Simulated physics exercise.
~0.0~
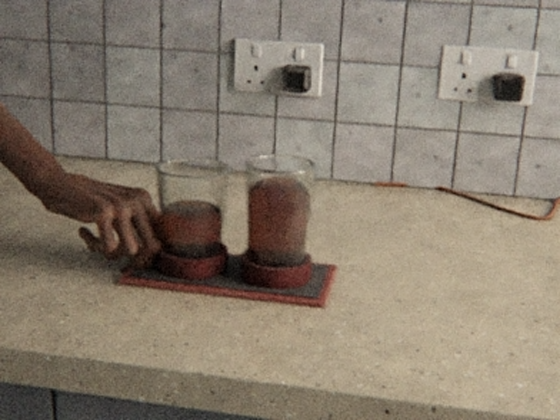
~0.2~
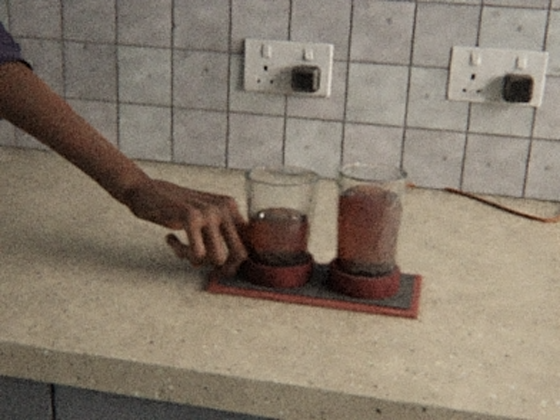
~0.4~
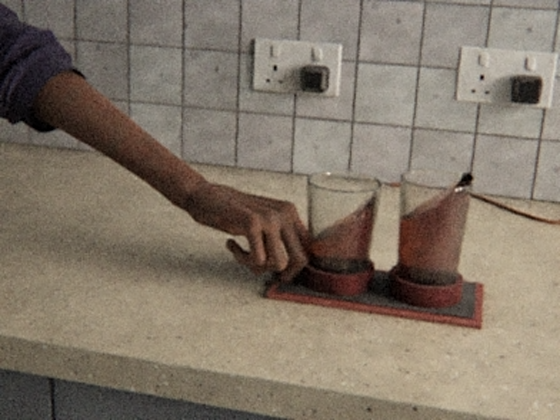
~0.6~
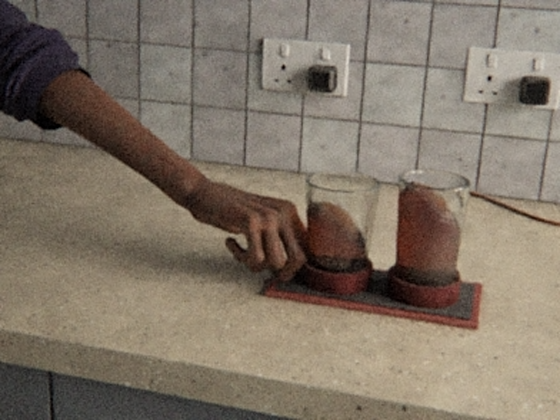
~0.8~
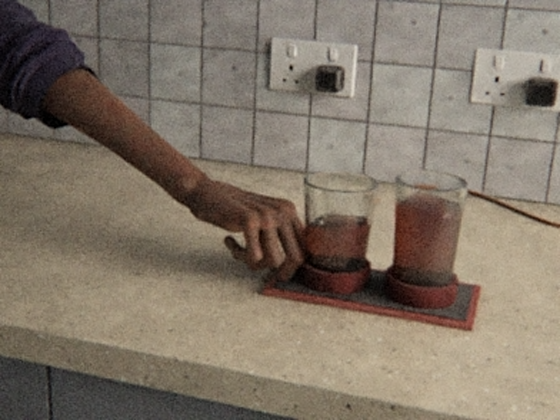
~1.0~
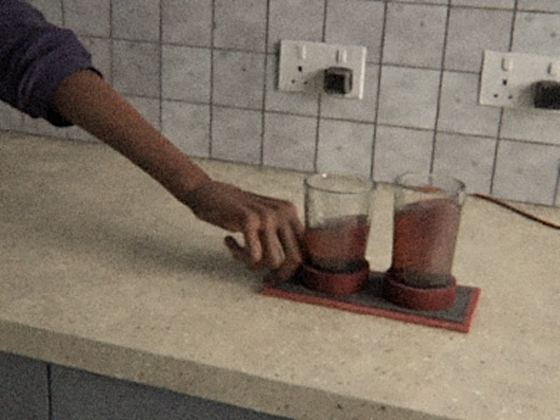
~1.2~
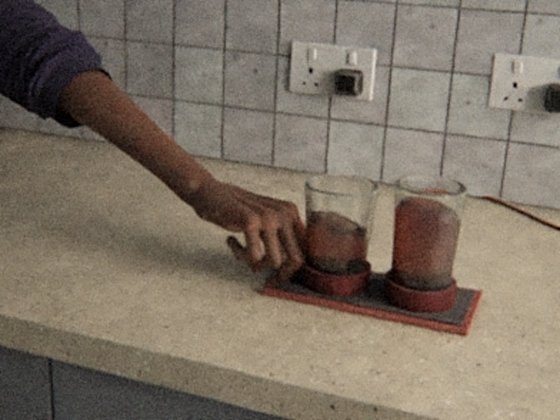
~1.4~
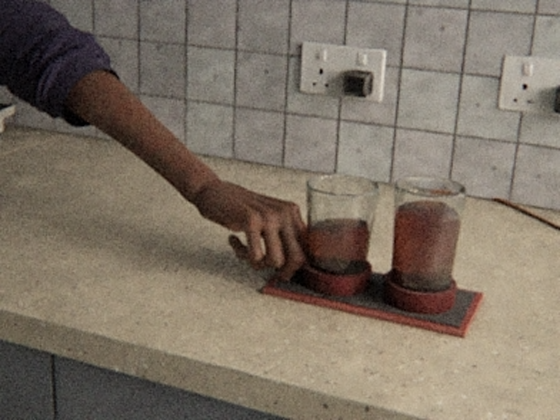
A dark tray with red edges, carrying two clear open glasses of reddish-brown tea in red holders, slides right along a speckled beige counter, seen from the front and slightly above. The shorter glass stands on the left, the taller, fuller one on the right, and a hand in a purple sleeve stays at the tray's left end. White sockets with black plugs line the grey tiled wall behind. The tray stops, and the tea surges steeply up the right sides, a dark splash showing at the taller glass's rim. It swings back left, then rocks lower while the tray stays still, both glasses upright.
